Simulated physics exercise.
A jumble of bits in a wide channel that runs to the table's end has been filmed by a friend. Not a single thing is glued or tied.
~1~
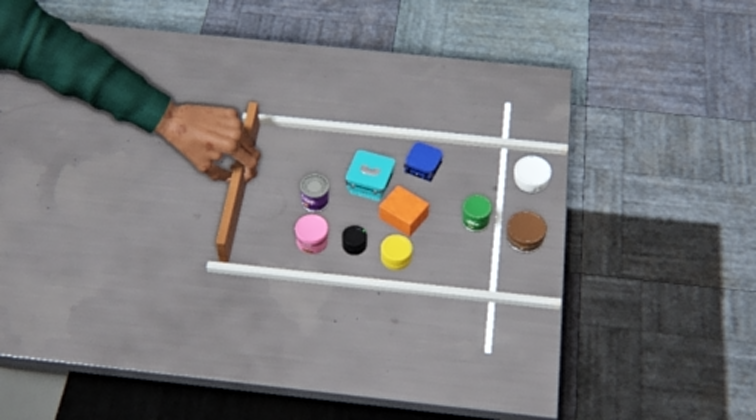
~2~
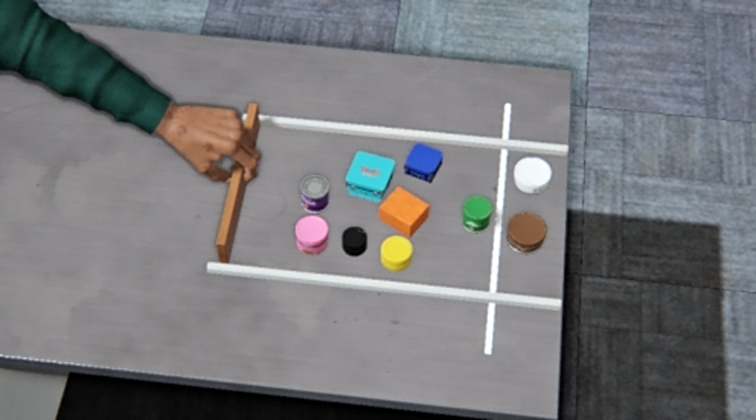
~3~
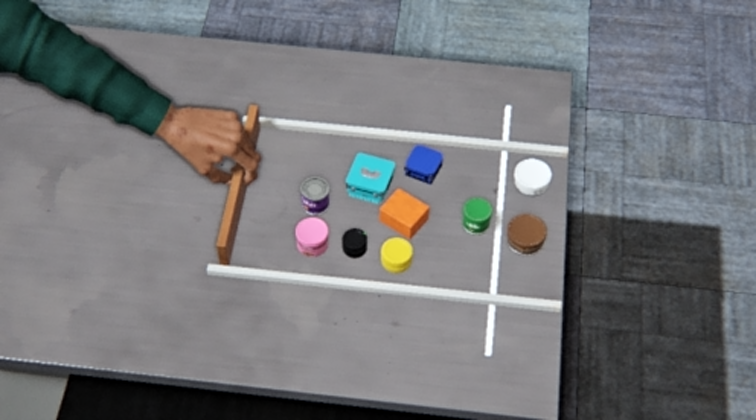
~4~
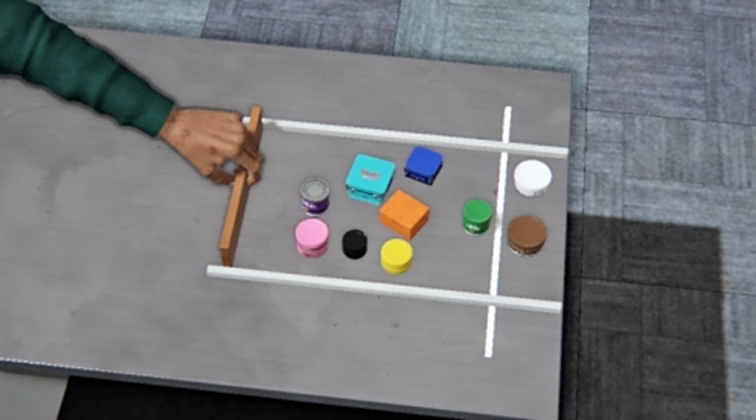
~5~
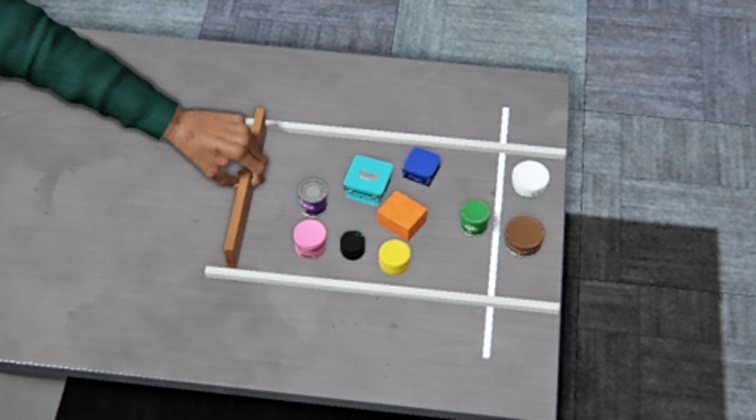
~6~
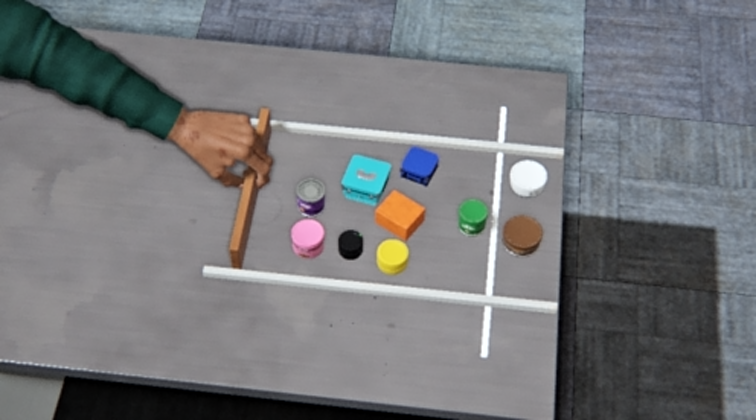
Hand in a green sleeve inching a wooden board rightward between white rails, with colourful pots and blocks sitting still ahead.
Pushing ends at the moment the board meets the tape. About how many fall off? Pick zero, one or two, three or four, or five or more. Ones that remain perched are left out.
One or two fall off.
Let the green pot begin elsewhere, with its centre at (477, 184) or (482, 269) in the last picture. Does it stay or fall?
In that order, it stays on; does not fall.
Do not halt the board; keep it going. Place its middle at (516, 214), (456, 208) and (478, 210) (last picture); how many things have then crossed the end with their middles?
First 3, then 0, finally 0.
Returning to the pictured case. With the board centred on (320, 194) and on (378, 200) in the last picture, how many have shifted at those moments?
3, then 7.
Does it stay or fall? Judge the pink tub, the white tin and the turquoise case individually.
As for the pink tub, it does not drop; the white tin does not drop; the turquoise case does not drop.
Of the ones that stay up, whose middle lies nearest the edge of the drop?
Foremost one: Green pot.
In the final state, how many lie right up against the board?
At rest, 5 are in contact.
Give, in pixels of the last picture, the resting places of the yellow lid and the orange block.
(505, 284), and the other (537, 235).
Soon after, none off yet; white tin at rest near (528, 179); brown pot at rest near (522, 237); green pot at rest near (473, 218).
After that, none off yet; white tin at rest near (528, 179); brown pot at rest near (522, 237); green pot moving near (476, 219).
And then, none off yet; white tin at rest near (528, 179); brown pot displaced about its own width near (545, 247); green pot displaced well along near (533, 218).
In the end, the number that fall off is one or two; gone, brown pot.
